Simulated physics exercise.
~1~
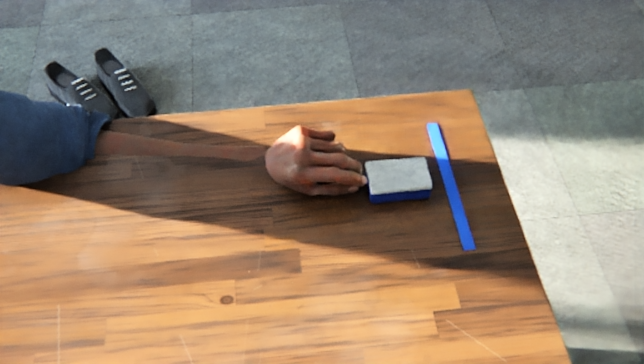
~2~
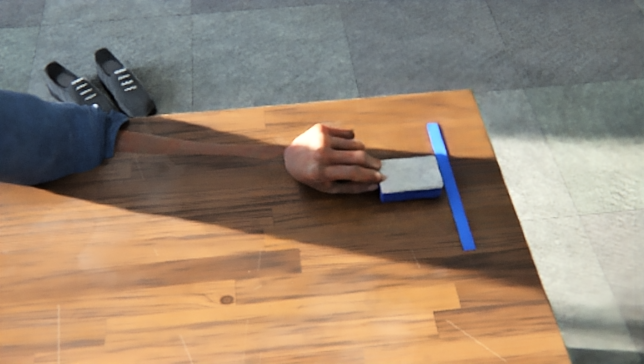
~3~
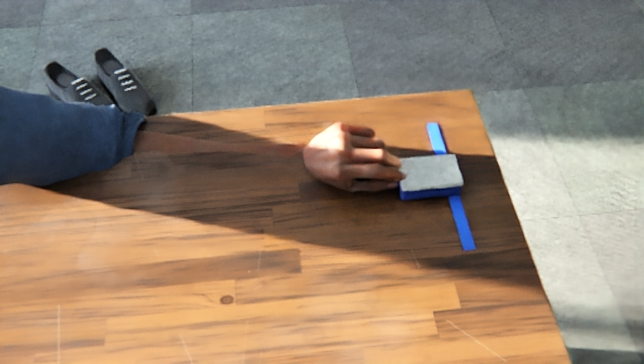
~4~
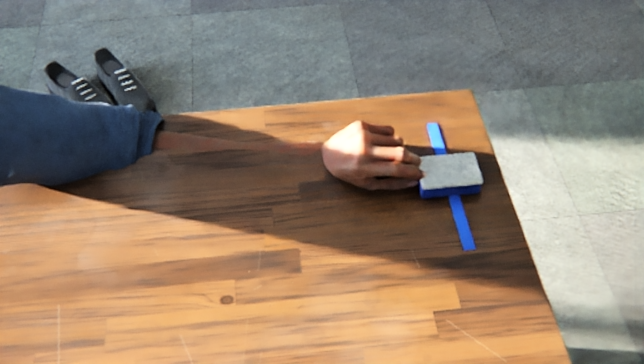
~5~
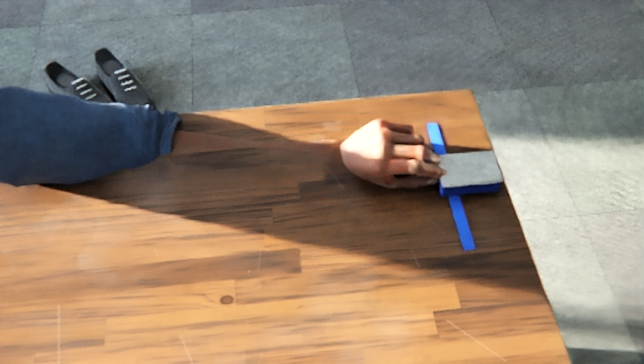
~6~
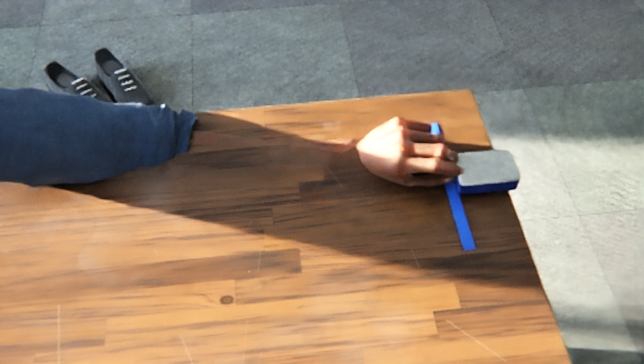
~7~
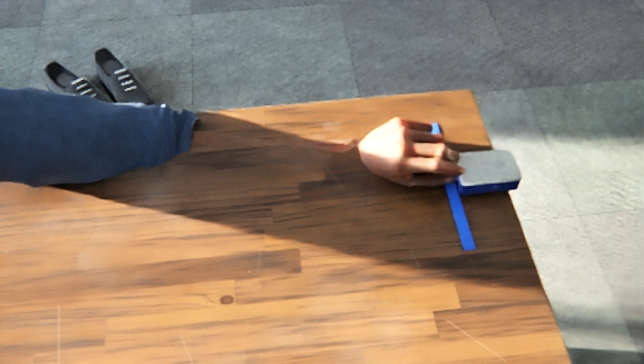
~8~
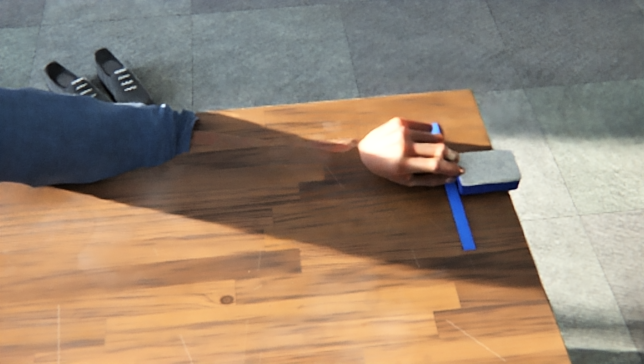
To begin with, a hand reaching from a blue sleeve on the left rests against a blue sponge with a pale grey top on a wooden table. A strip of blue tape lies just to the right, near the table's edge, and a pair of dark shoes sits on the grey floor beyond. The hand pushes the sponge steadily right until it slides over the tape. It keeps going past the strip toward the edge. Finally the hand and sponge stop, with the sponge jutting slightly over the edge but still on the table, the fingers still touching it.
